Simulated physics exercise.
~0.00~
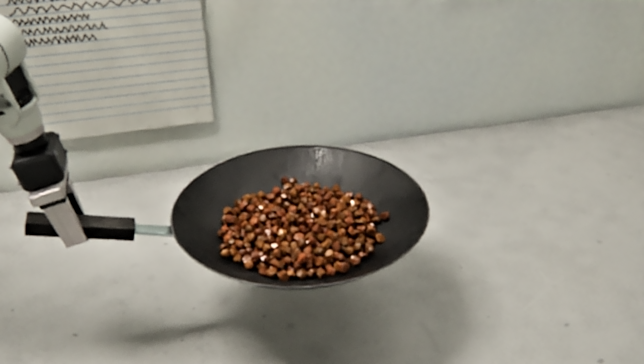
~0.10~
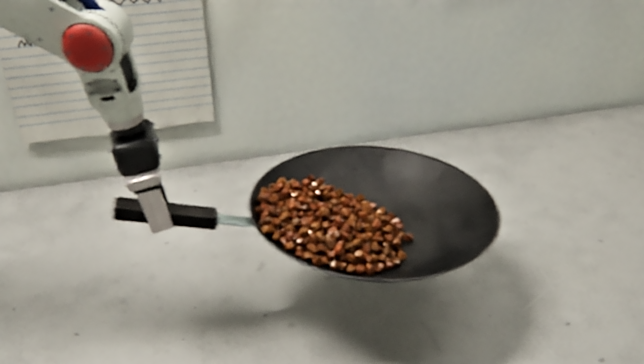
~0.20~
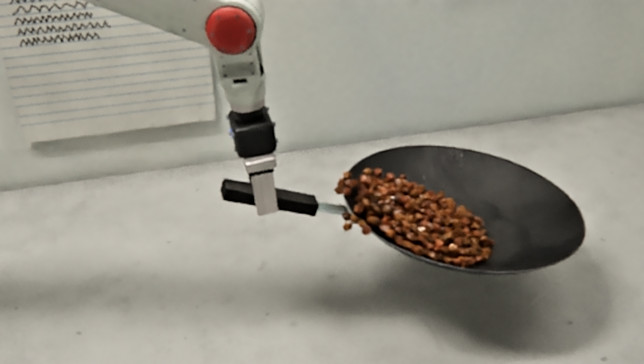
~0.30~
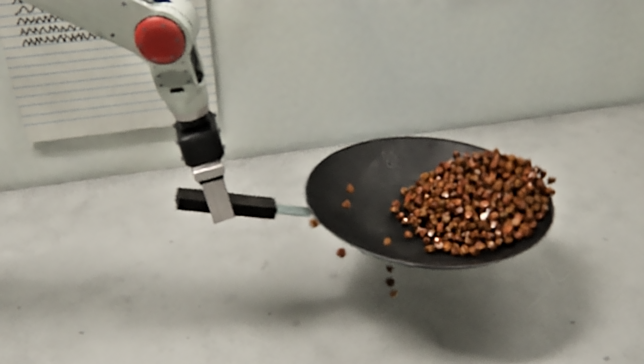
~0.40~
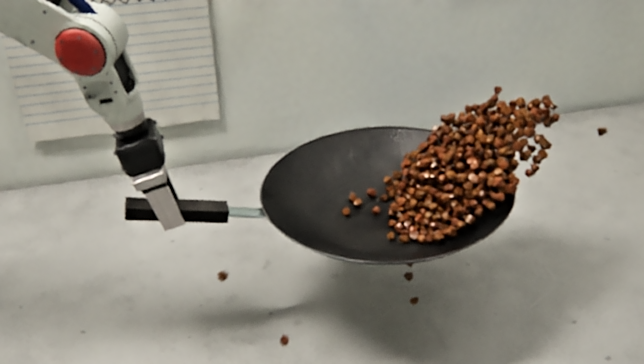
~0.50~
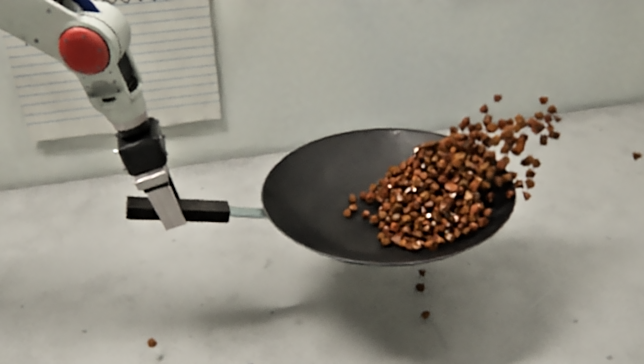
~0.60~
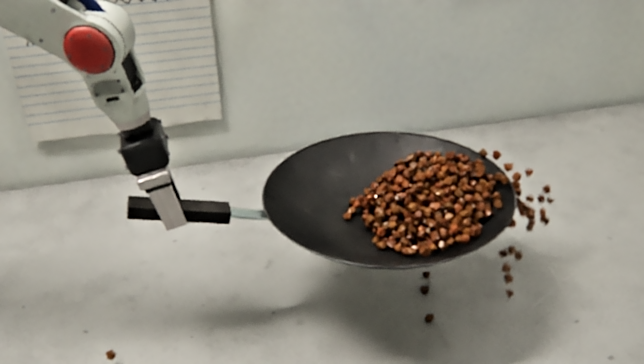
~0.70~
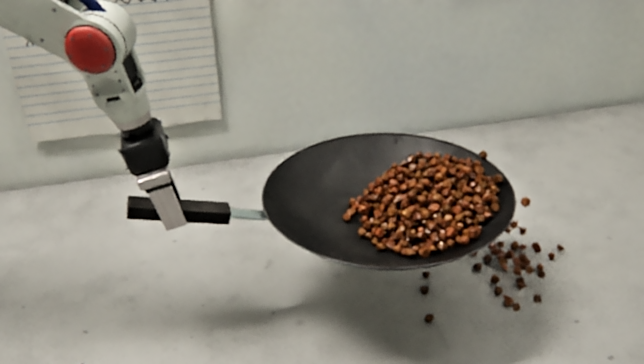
Robot arm swinging a dark wok of brown pellets right, then pulling it back left, spilling some while most stay inside.
